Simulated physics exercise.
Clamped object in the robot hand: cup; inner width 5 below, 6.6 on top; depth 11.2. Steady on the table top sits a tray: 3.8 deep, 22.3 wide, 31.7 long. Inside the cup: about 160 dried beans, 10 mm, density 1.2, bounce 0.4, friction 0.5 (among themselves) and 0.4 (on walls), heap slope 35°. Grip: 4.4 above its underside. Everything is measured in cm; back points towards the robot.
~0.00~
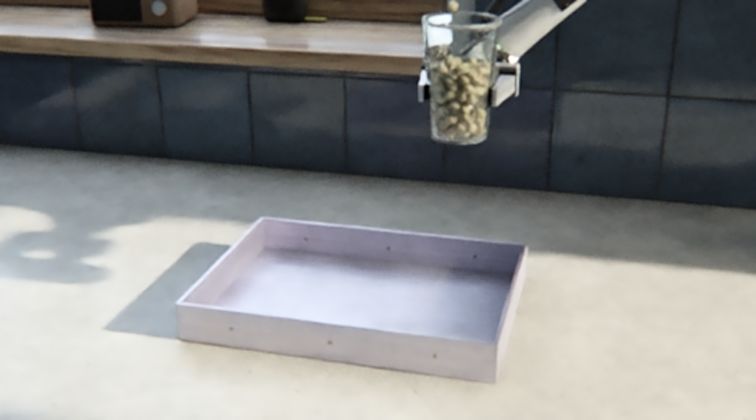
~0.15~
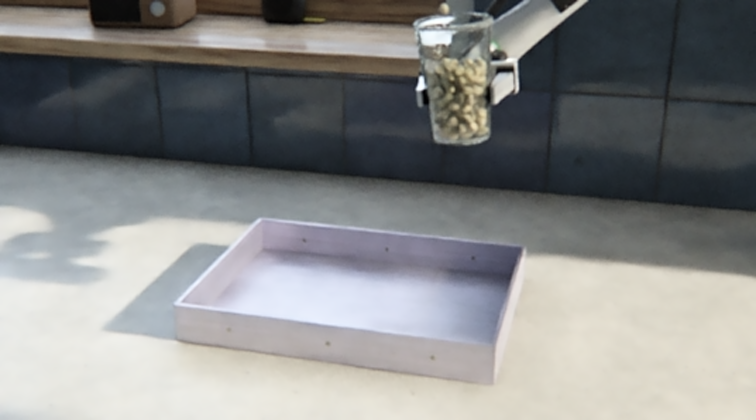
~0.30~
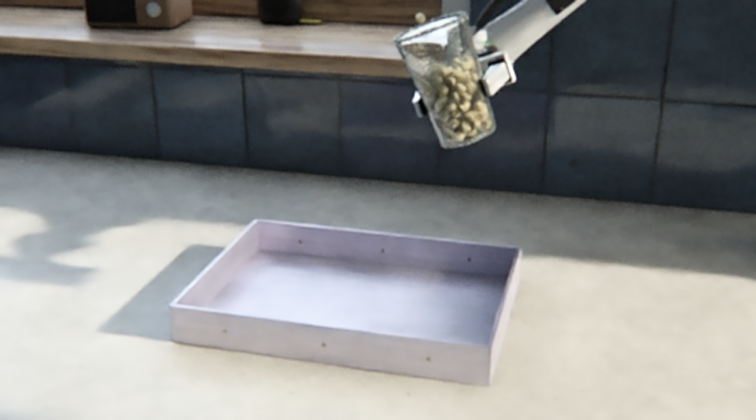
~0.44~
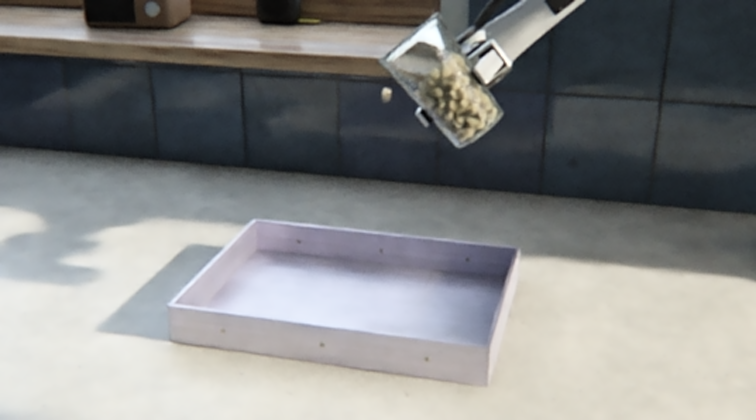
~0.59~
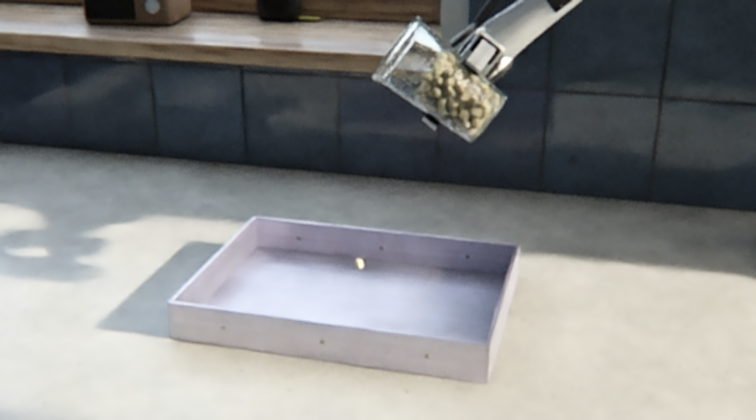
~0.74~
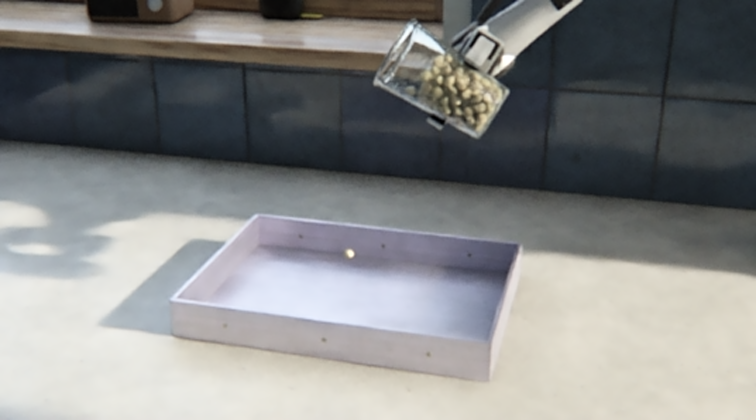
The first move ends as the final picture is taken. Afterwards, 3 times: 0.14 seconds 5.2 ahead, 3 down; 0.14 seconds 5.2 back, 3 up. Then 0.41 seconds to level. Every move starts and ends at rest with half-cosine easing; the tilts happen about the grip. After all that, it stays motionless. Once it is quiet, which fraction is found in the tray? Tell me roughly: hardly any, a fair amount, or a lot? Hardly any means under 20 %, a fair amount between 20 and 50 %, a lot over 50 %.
Hardly any.
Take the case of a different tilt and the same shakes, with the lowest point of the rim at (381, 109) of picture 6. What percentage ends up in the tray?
45 %.
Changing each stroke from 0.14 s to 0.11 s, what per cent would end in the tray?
10 %.
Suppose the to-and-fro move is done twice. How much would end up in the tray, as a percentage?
Estimate: Around 5 %.
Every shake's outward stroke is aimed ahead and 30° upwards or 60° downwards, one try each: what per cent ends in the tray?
It comes to around 45 per cent on the first try and around 0 per cent on the second.
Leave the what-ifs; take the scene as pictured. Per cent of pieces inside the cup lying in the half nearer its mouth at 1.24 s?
Around 35 per cent of it.
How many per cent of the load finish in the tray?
I'd say some 5 per cent of it.
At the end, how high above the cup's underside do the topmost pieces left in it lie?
About 10.0 cm.
By 1.24 s, tilted 61° forward, highest piece 25 above the table; 161 in the cup, 4 in the tray.
By 1.74 s, tilted 41° forward, highest piece 27 above the table; 157 in the cup, 7 in the tray, 1 in flight or on a rim.
By 2.19 s, level, highest piece 30 above the table; 157 in the cup, 8 in the tray.
By 3.24 s, level, highest piece 30 above the table; 157 in the cup, 8 in the tray.
Final count, 157 in the cup, 8 in the tray. That is 5 % in the tray.
